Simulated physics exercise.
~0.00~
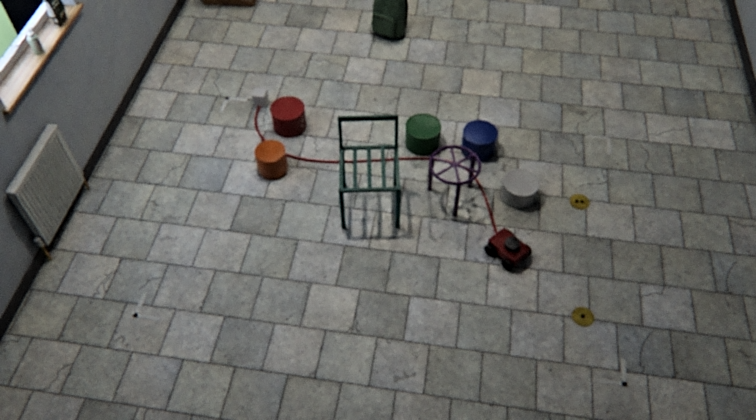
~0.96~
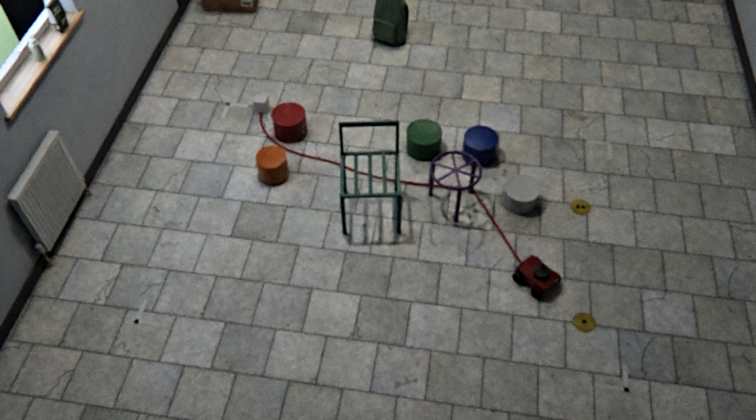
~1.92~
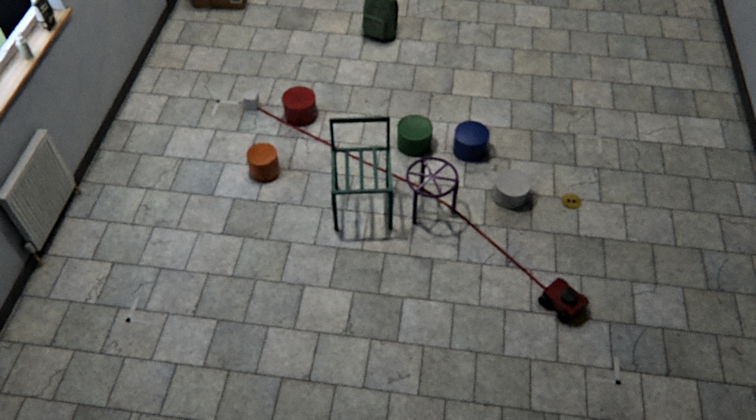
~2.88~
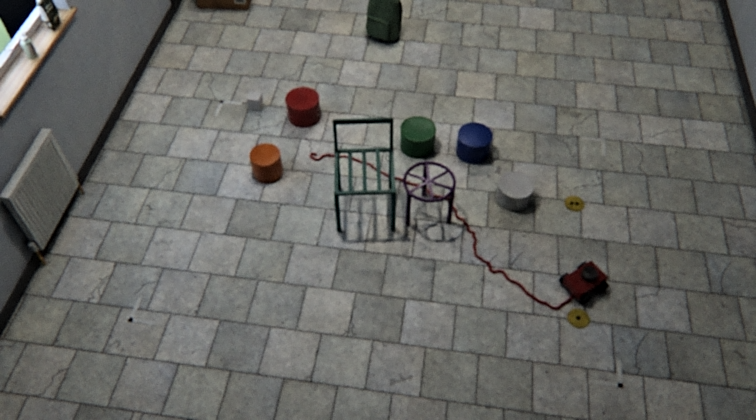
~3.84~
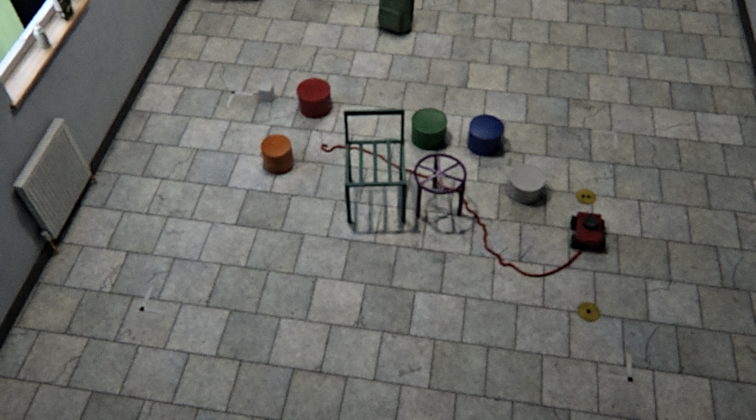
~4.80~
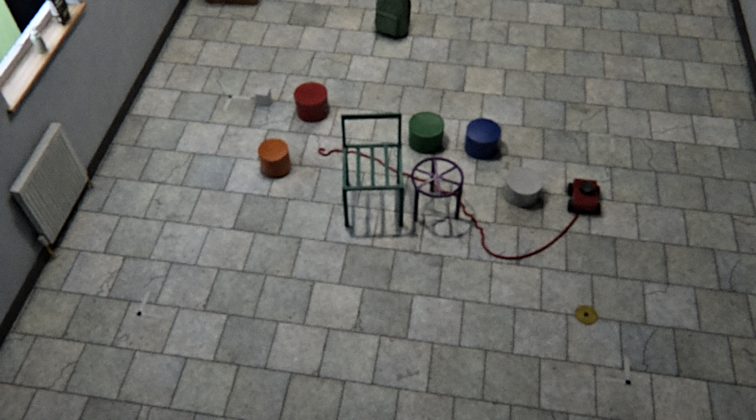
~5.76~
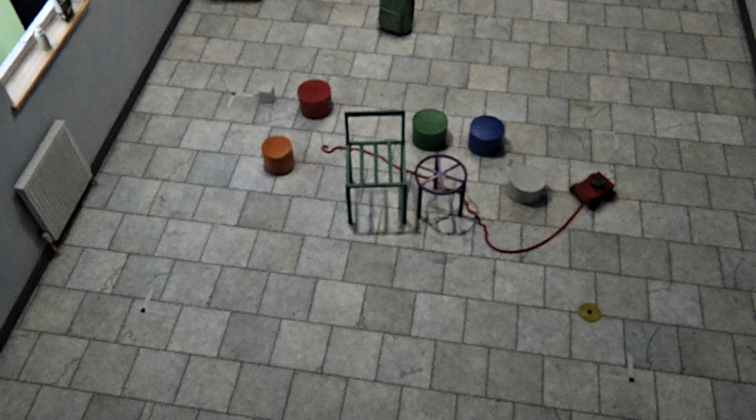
Small red cart towing a red lead past bins and under chair and stool, pulling its plug free, then turning up the floor.
